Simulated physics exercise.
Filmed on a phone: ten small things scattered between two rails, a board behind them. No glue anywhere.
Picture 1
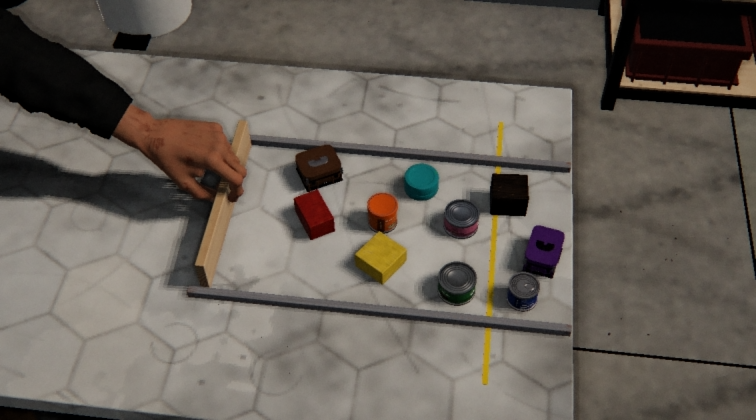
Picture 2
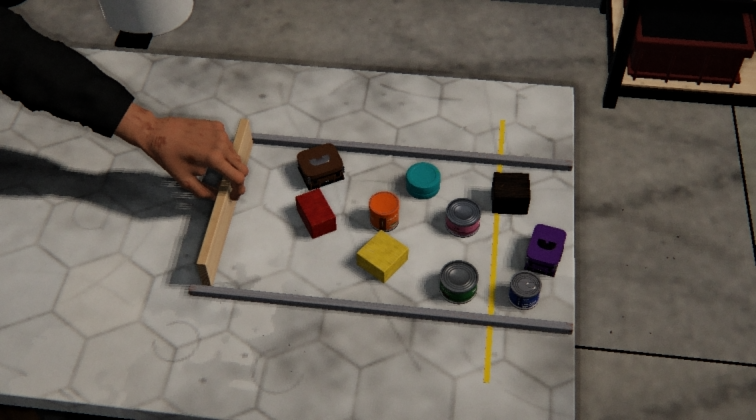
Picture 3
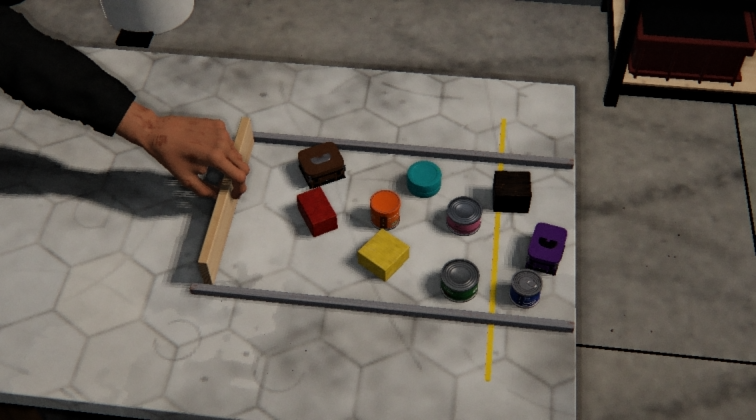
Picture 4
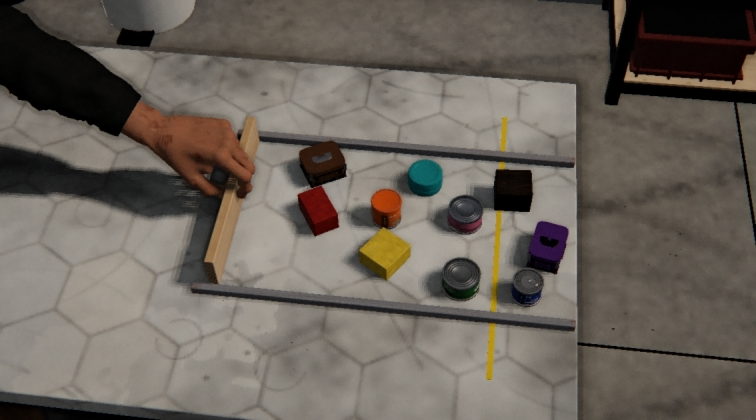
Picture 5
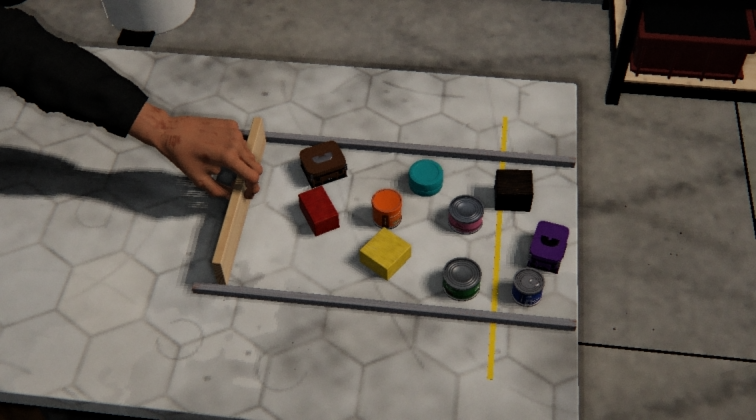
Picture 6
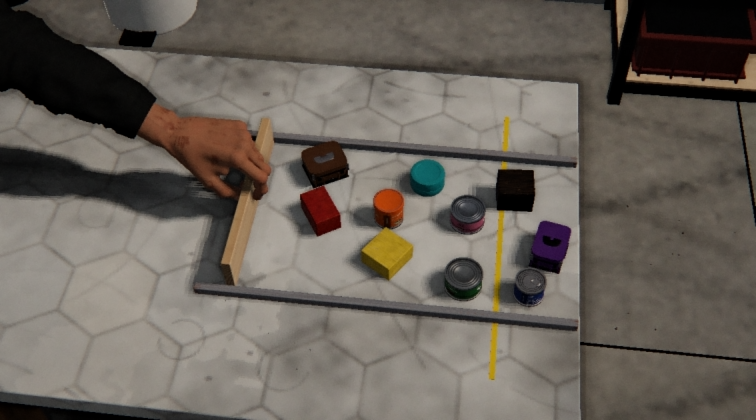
A hand slides a wooden board slightly right between two rails, while the scattered small coloured blocks and tins ahead stay untouched.
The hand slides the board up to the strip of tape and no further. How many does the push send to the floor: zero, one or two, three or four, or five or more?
Outcome: The number that fall off is one or two.
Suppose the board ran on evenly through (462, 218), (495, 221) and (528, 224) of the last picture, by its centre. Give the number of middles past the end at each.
In that order 0, 2 and 6.
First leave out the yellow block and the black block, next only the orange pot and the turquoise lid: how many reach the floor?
The counts: 0 and 1.
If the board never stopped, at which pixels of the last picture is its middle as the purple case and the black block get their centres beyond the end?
About (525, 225), and (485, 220) for the other.
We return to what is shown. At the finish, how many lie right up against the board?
3 of them.
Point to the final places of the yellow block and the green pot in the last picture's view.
The yellow block at (517, 280), the green pot at (556, 295).
A little later, none off yet; purple case at rest near (550, 247); blue pot at rest near (530, 287); black block at rest near (515, 190).
Next, none off yet; purple case at rest near (550, 247); blue pot at rest near (530, 287); black block moving near (522, 191).
When it is over, the number that fall off is one or two; down, black block and blue pot.
